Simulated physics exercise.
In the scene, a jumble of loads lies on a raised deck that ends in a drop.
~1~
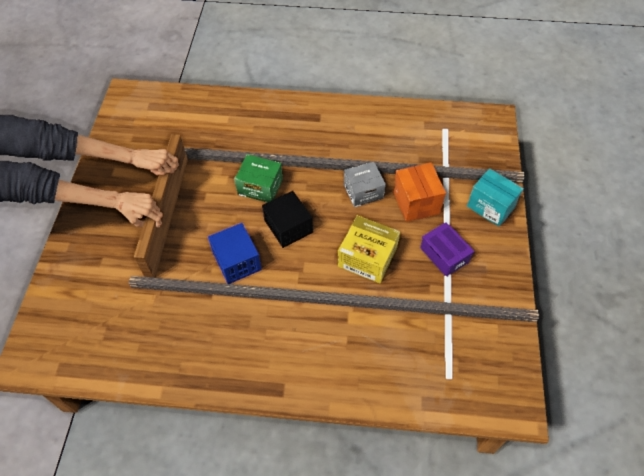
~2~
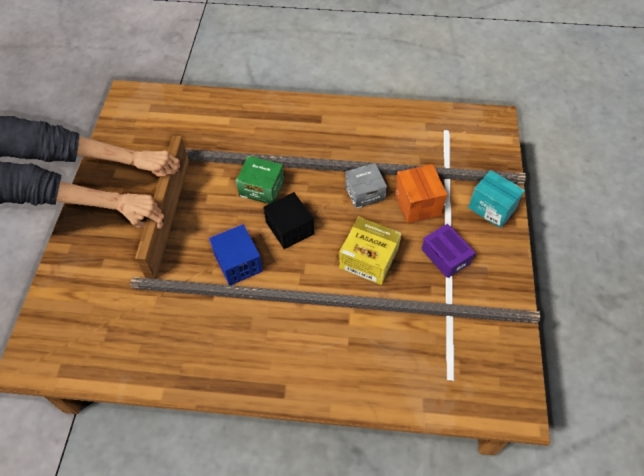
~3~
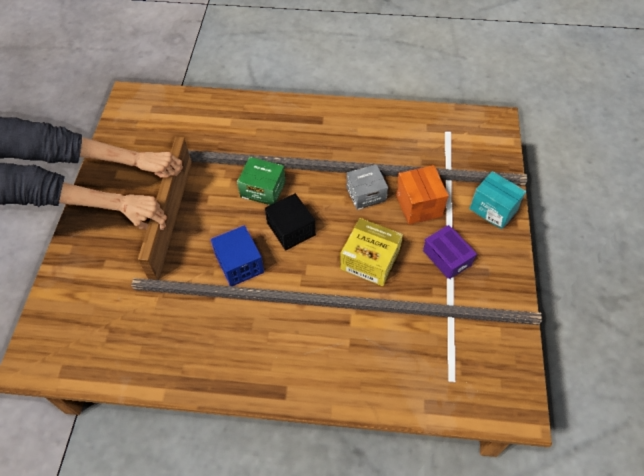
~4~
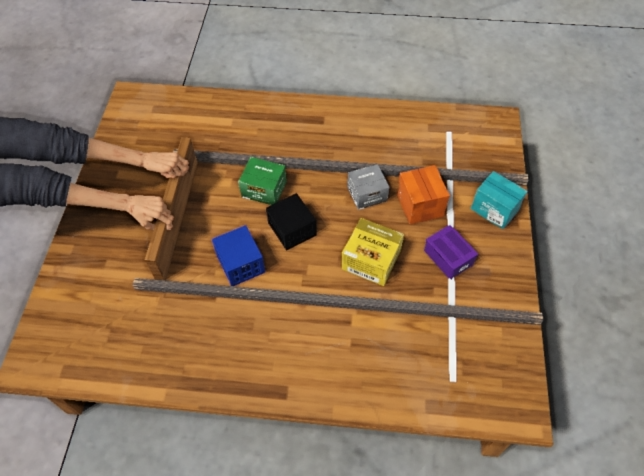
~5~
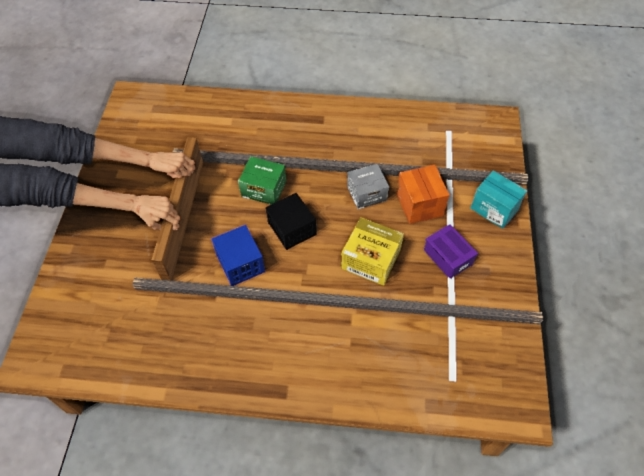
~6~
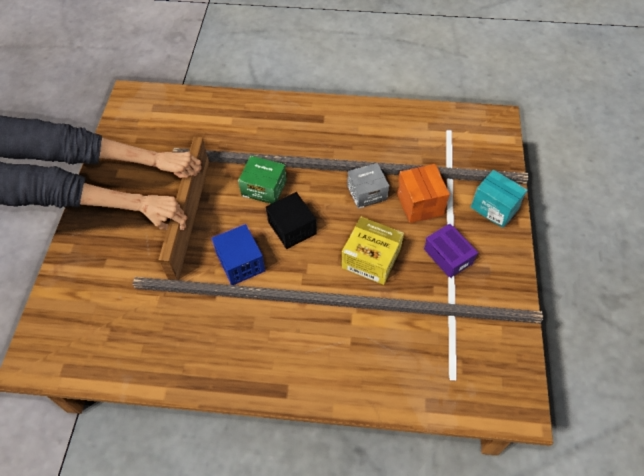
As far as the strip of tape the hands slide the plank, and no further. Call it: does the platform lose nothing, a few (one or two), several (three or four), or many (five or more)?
It loses several, three or four.
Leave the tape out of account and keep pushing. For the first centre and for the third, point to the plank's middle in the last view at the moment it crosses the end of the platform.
Near (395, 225) and (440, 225).
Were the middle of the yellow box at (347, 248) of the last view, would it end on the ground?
It is safe.
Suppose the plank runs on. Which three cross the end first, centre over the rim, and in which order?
That would be the turquoise parcel, followed by the purple tote and then the orange parcel.
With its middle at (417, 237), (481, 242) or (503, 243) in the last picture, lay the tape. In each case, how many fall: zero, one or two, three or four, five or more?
Well, in the order given, it's one to two, five or more and five or more.
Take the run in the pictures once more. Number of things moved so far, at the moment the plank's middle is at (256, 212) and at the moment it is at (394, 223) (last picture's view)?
The count is 2 at the first point and 8 at the second.
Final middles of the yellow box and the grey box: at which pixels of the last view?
They finish at roughly (515, 262) and (506, 199) respectively.
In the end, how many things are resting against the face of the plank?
3.
Soon after, none off yet; turquoise parcel at rest near (498, 199); purple tote at rest near (450, 251); orange parcel at rest near (422, 194).
After that, none off yet; turquoise parcel at rest near (498, 199); purple tote displaced a little near (468, 254); orange parcel displaced about its own width near (455, 198).
In the end, the number that fall off is three or four; gone, orange parcel, purple tote and turquoise parcel.
